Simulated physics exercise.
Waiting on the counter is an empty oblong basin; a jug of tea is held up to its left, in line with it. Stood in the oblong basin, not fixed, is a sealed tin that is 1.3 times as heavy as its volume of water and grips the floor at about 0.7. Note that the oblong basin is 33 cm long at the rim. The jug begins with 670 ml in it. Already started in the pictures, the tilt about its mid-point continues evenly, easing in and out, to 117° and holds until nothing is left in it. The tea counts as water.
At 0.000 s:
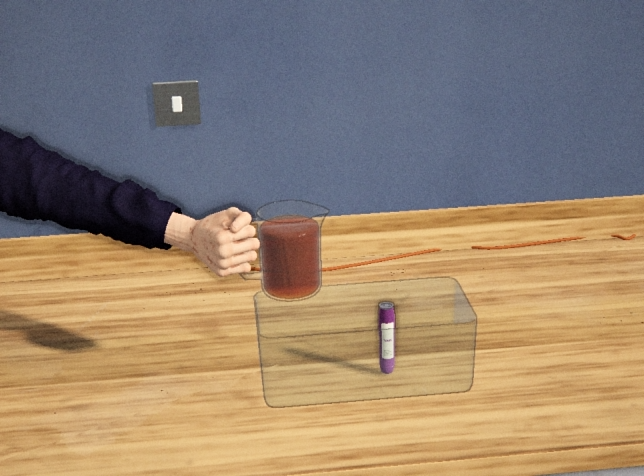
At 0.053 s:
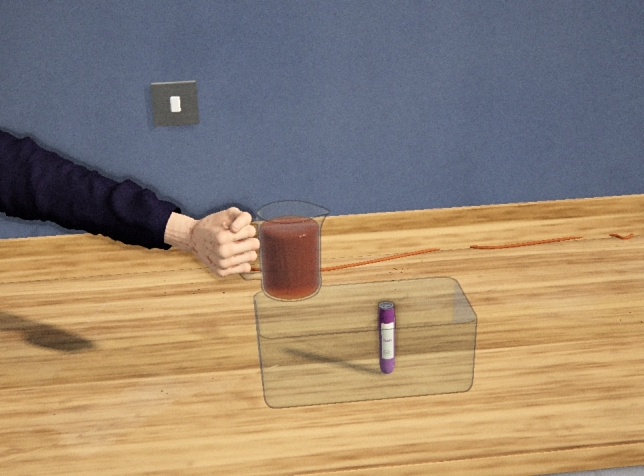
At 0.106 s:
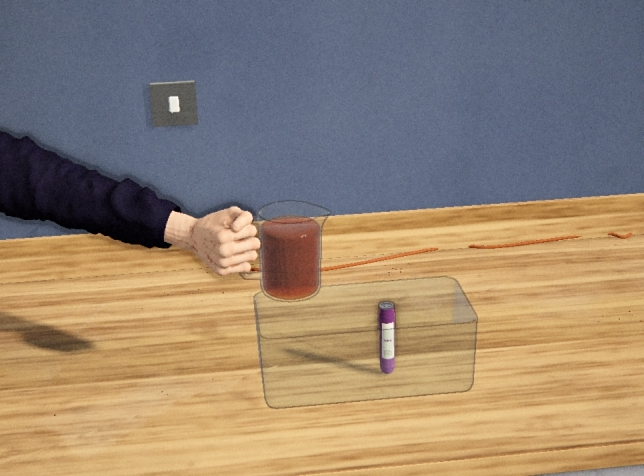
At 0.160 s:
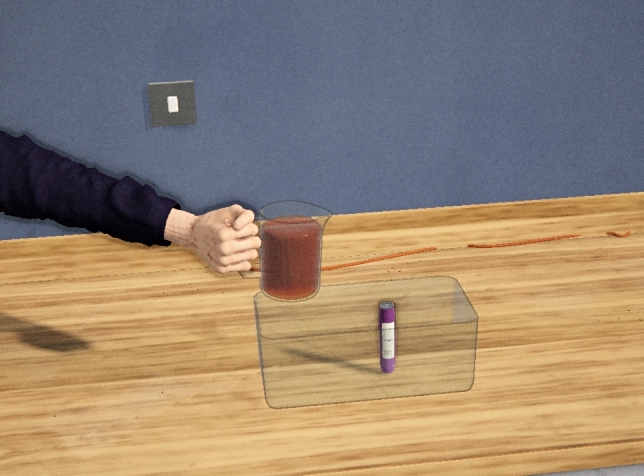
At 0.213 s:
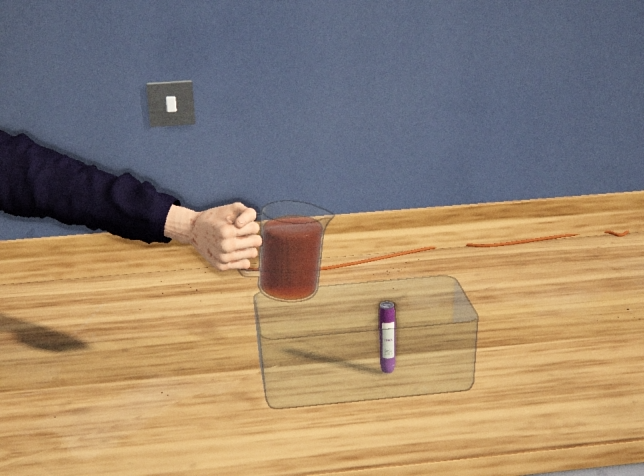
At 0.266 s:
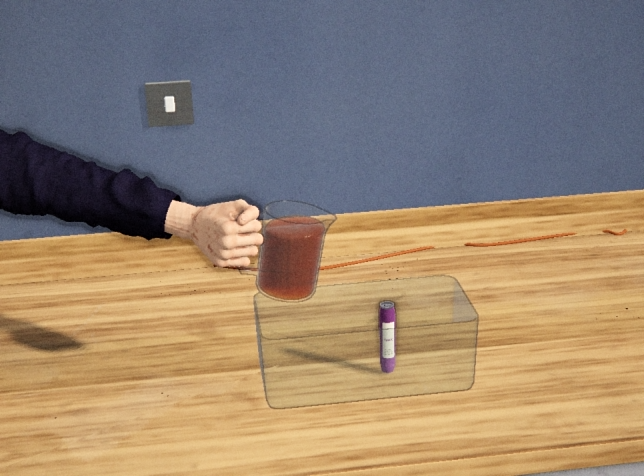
In this clip, a hand holds a clear jug of reddish-brown tea above the left side of an empty, transparent oblong basin with a purple tube-shaped tin standing in it, then the jug gradually leans slightly to the right.
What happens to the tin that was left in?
It overturns.
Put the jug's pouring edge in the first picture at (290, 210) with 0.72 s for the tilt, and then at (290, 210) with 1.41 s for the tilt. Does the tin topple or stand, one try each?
The tin stays vertical the first time and stays vertical the second time.
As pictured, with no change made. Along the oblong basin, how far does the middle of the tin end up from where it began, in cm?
The tin's middle ends up about 6.5 cm along the basin.
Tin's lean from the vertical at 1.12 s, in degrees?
Tilt: Around 70°.
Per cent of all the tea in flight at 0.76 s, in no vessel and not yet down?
It comes to about 10 percent.
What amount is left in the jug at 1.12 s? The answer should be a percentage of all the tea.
Near 26 percent, more or less.
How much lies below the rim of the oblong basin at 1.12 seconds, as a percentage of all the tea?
Value: Approx. 62 %.
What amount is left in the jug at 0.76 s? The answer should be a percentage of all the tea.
Around 86 in a hundred.
Then, 0.76 s in, the tilt is 66° and 85 per cent is still to pour; the tin stands where it began.
Then, 1.12 s in, the tilt is 105° and 26 per cent is still to pour; the tin lies on its side.
Then, 1.50 s in, the tilt is 117° and 0 per cent is still to pour; the tin lies on its side.
Then, 1.91 s in, the tilt is 117° and 0 per cent is still to pour; the tin lies on its side.
Finally, the tin lies on its side.
